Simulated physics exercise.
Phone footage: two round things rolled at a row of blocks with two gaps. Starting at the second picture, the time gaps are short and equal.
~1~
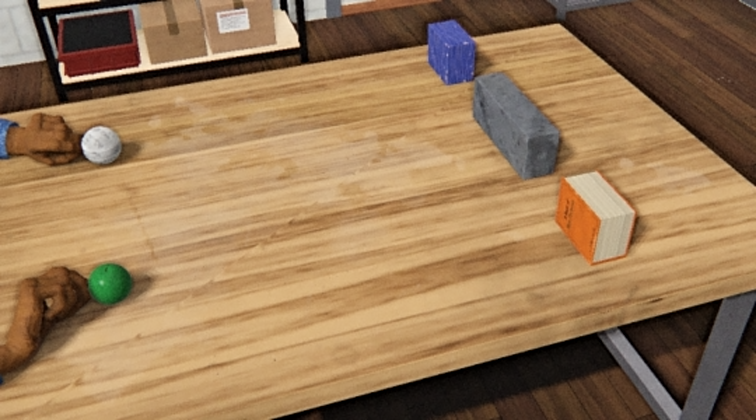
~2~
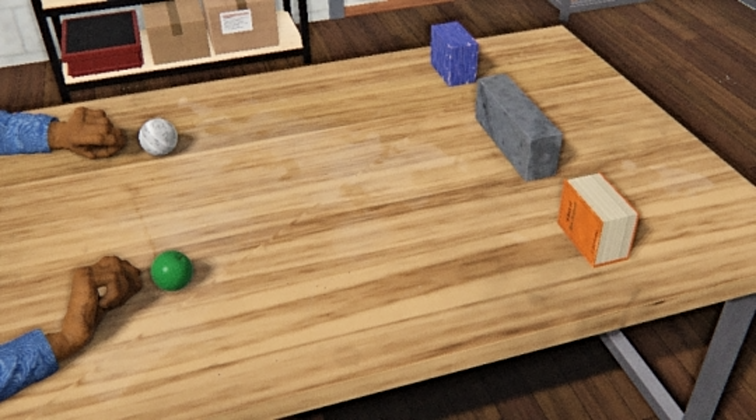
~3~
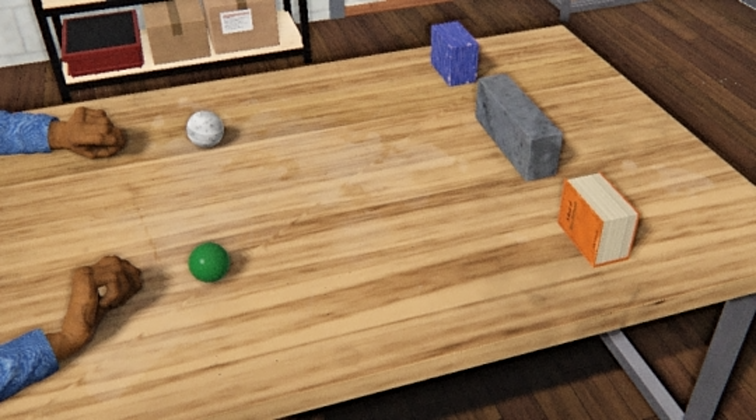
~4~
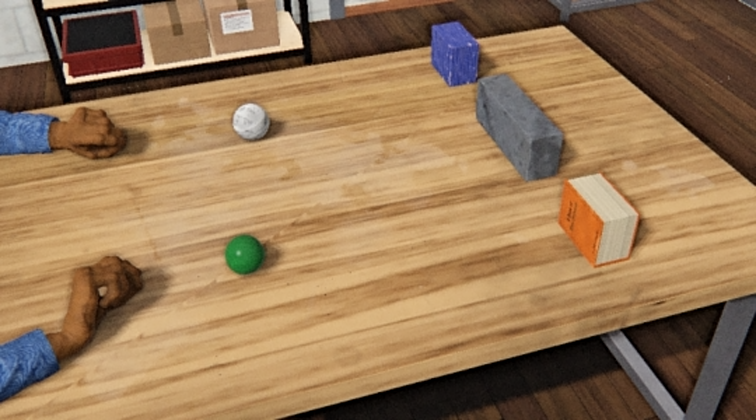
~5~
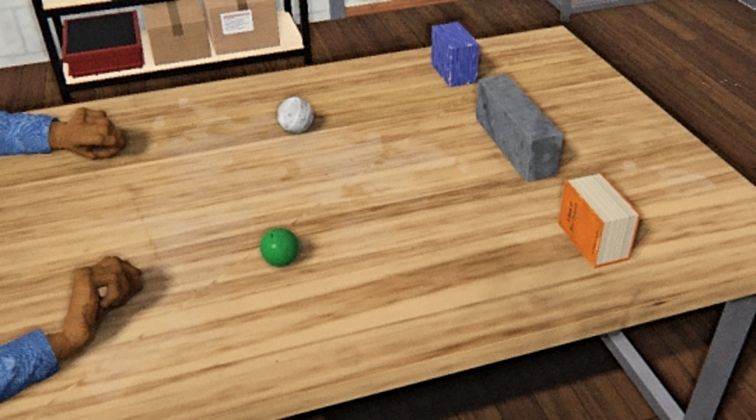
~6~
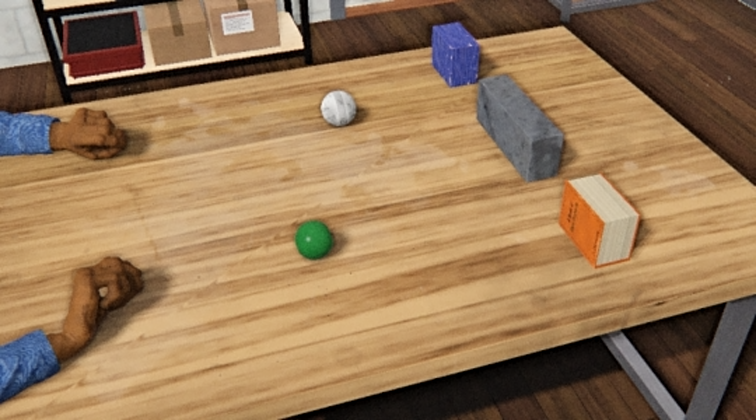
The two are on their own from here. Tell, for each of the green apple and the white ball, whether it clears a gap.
Clears a gap - green apple: Yes, white ball: Yes.
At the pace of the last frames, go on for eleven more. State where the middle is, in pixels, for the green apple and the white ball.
(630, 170) and (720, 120).
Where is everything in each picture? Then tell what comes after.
The first frame shows green apple (110, 284) under the hand; white ball (102, 146) under the hand; blue block (451, 52).
The second frame shows green apple (172, 271); white ball (159, 137).
The third frame shows green apple (209, 263); white ball (206, 129).
The fourth frame shows green apple (245, 255); white ball (251, 122).
The fifth frame shows green apple (280, 248); white ball (295, 115).
The sixth frame shows green apple (314, 241); white ball (339, 108); orange book (598, 220).
Then, 0.38 s later than the last frame, green apple heading on near (508, 197); white ball heading on near (586, 68).
Then, 0.86 s later than the last frame, green apple heading on near (714, 151); white ball heading on.
Then, 1.24 s later than the last frame, green apple heading on; white ball heading on.
When it is over, the green apple passes through its gap; the white ball passes through its gap.
